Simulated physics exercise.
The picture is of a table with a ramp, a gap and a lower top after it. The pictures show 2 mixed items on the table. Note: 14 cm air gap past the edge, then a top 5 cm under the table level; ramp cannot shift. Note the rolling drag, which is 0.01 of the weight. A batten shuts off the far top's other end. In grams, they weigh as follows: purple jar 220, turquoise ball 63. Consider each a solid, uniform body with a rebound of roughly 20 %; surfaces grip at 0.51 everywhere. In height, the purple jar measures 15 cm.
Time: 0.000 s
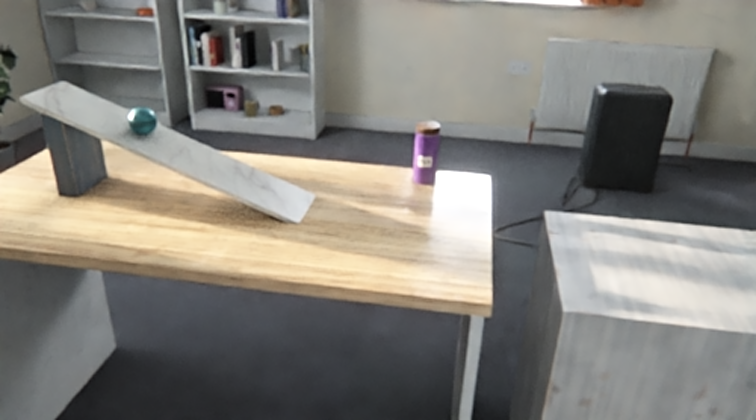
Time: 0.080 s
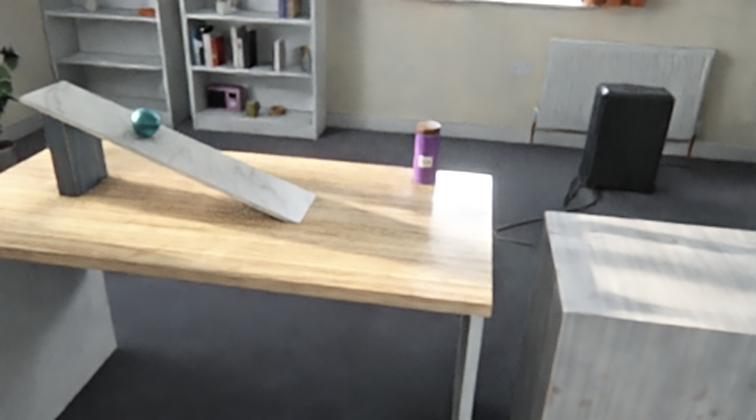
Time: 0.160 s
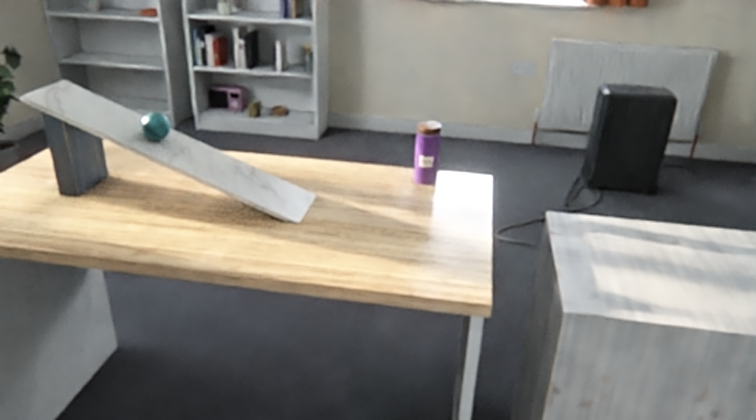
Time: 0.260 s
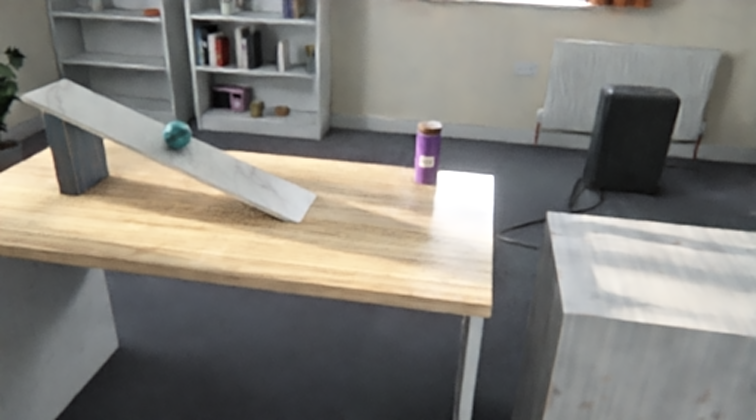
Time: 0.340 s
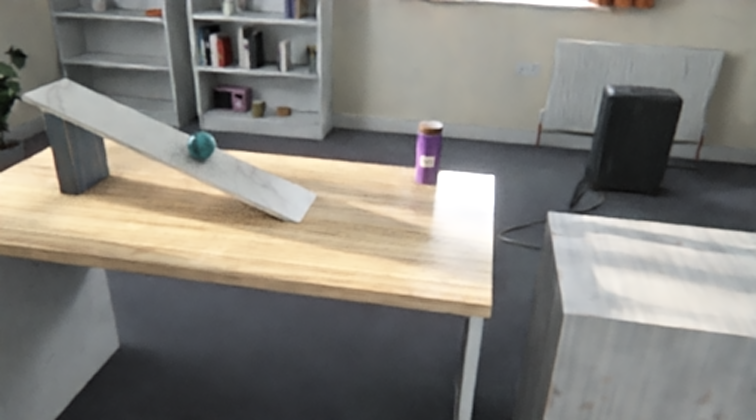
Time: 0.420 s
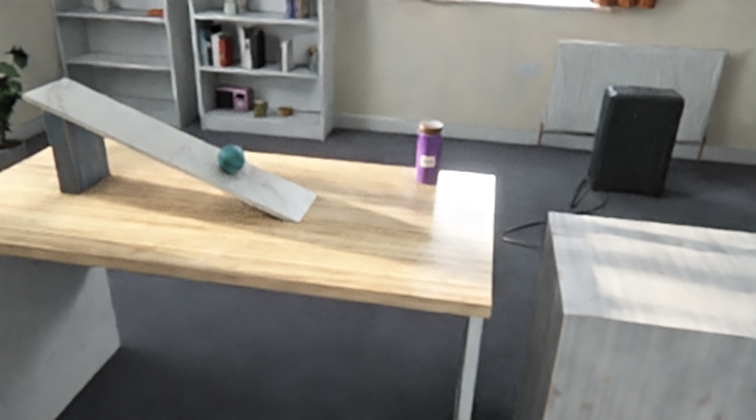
A turquoise ball rolls down a pale ramp on a wooden table, a purple jar standing beyond.
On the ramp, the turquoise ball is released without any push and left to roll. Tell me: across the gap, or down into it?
Across.
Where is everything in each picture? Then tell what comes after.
In the first picture, 80 cm to the edge; turquoise ball (143, 121); purple jar (426, 153).
In the second picture, 79 cm to the edge; turquoise ball (146, 122); purple jar (427, 153).
In the third picture, 77 cm to the edge; turquoise ball (156, 126); purple jar (427, 153).
In the fourth picture, 72 cm to the edge; turquoise ball (177, 135); purple jar (428, 153).
In the fifth picture, 67 cm to the edge; turquoise ball (202, 145); purple jar (429, 153).
In the sixth picture, 60 cm to the edge; turquoise ball (232, 159); purple jar (429, 153).
By 0.72 s, 23 cm to the edge; turquoise ball near (392, 204).
By 1.12 s, 29 cm past the table's edge; turquoise ball near (631, 251).
When it is over (1.4 s), 63 cm past the table's edge; purple jar within 8 cm of the start.
